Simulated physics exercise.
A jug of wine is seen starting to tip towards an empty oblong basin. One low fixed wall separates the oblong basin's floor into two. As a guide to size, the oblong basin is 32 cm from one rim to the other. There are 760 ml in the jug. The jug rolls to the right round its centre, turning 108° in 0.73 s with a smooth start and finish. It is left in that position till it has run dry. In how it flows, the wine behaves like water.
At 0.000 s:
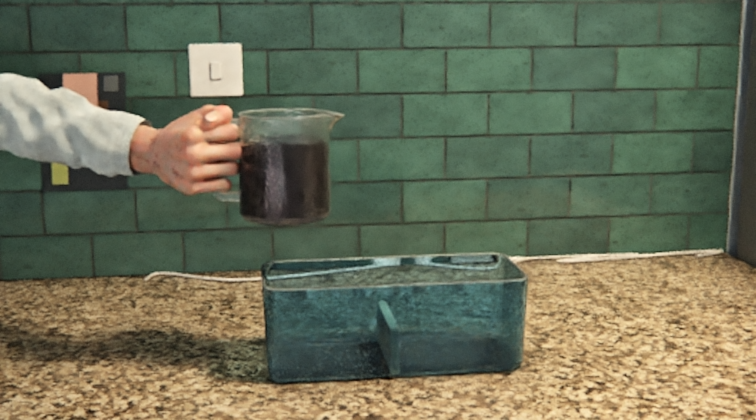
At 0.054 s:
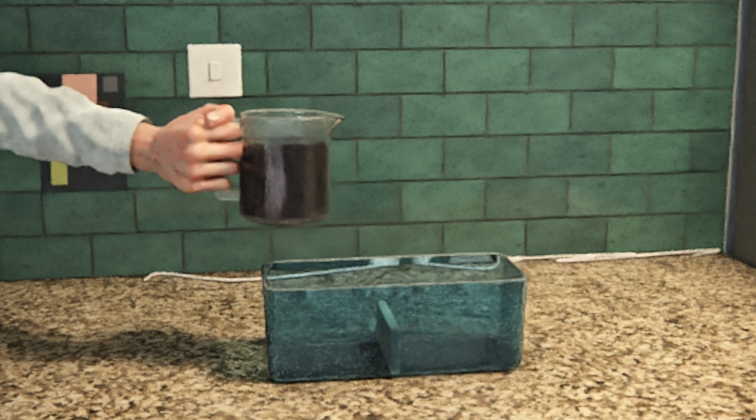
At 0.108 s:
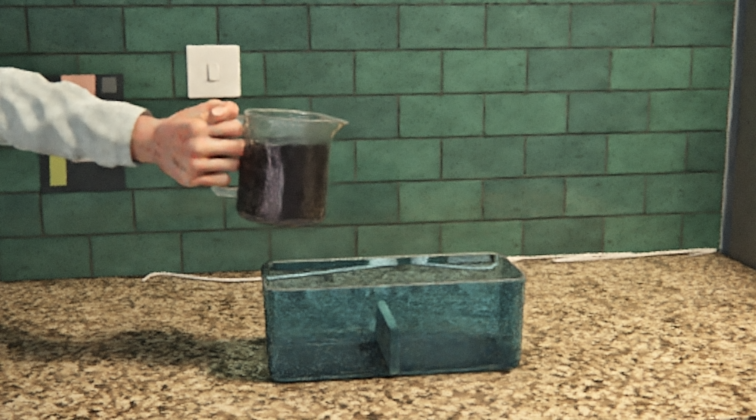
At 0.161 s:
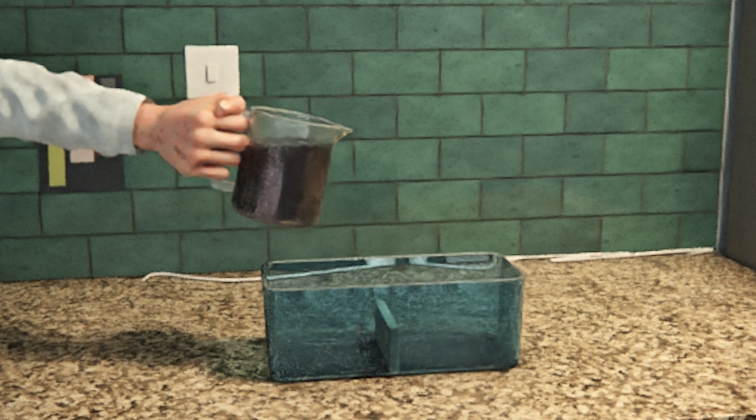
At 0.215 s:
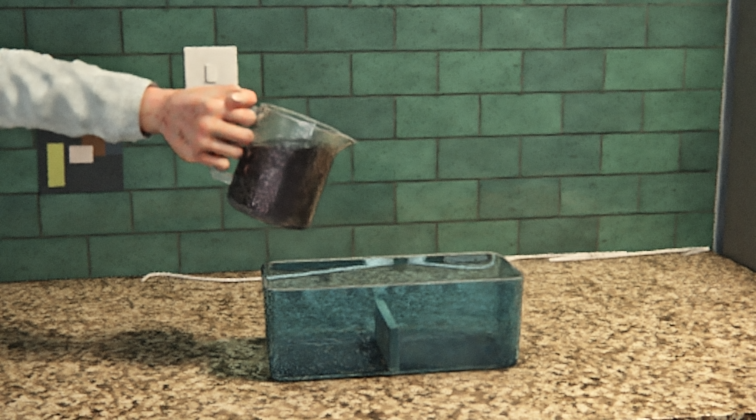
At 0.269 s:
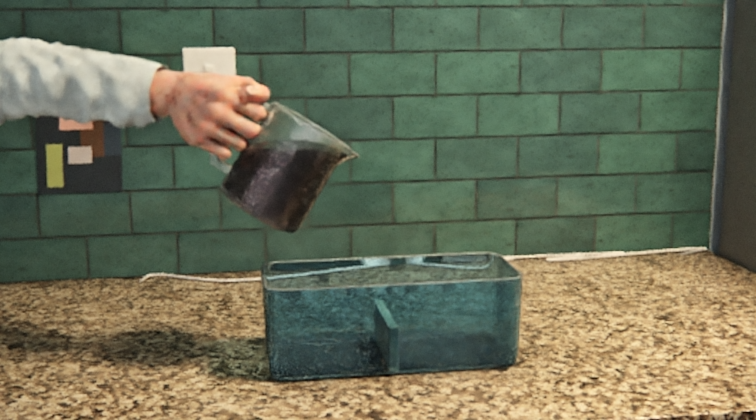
On a speckled kitchen counter before green tiles, a hand held a glass jug of dark liquid above a divided, blue-green glass basin, then steadily tilted the jug to the right.
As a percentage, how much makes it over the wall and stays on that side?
Some 54 per cent makes it over and stays.
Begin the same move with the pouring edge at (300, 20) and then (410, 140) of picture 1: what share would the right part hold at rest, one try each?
The first try gives around 10 percent, the second around 95 percent.
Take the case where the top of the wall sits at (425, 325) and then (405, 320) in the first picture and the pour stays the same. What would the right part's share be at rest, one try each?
I'd say 5 percent on the first go, 20 percent on the next.
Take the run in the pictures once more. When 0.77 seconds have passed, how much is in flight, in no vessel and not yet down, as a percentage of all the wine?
Airborne fraction: Approx. 14 %.
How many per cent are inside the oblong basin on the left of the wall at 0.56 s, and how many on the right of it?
Lab note: Left near 1 %, right near 10.
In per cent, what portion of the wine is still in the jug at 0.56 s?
Portion remaining: Approx. 66 per cent.
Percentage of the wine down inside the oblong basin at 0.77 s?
Around 68 in a hundred.
By 0.56 s the tilt is 94° and 66 per cent is still to pour, 1 is left of the wall and 11 right of it.
By 0.77 s the tilt is 108° and 17 per cent is still to pour, 23 is left of the wall and 45 right of it.
By 0.99 s the tilt is 108° and 3 per cent is still to pour, 40 is left of the wall and 53 right of it.
By 1.23 s the tilt is 108° and 0 per cent is still to pour, 45 is left of the wall and 53 right of it.
At rest 45 per cent lies left of the wall, 54 right of it and 1 outside.
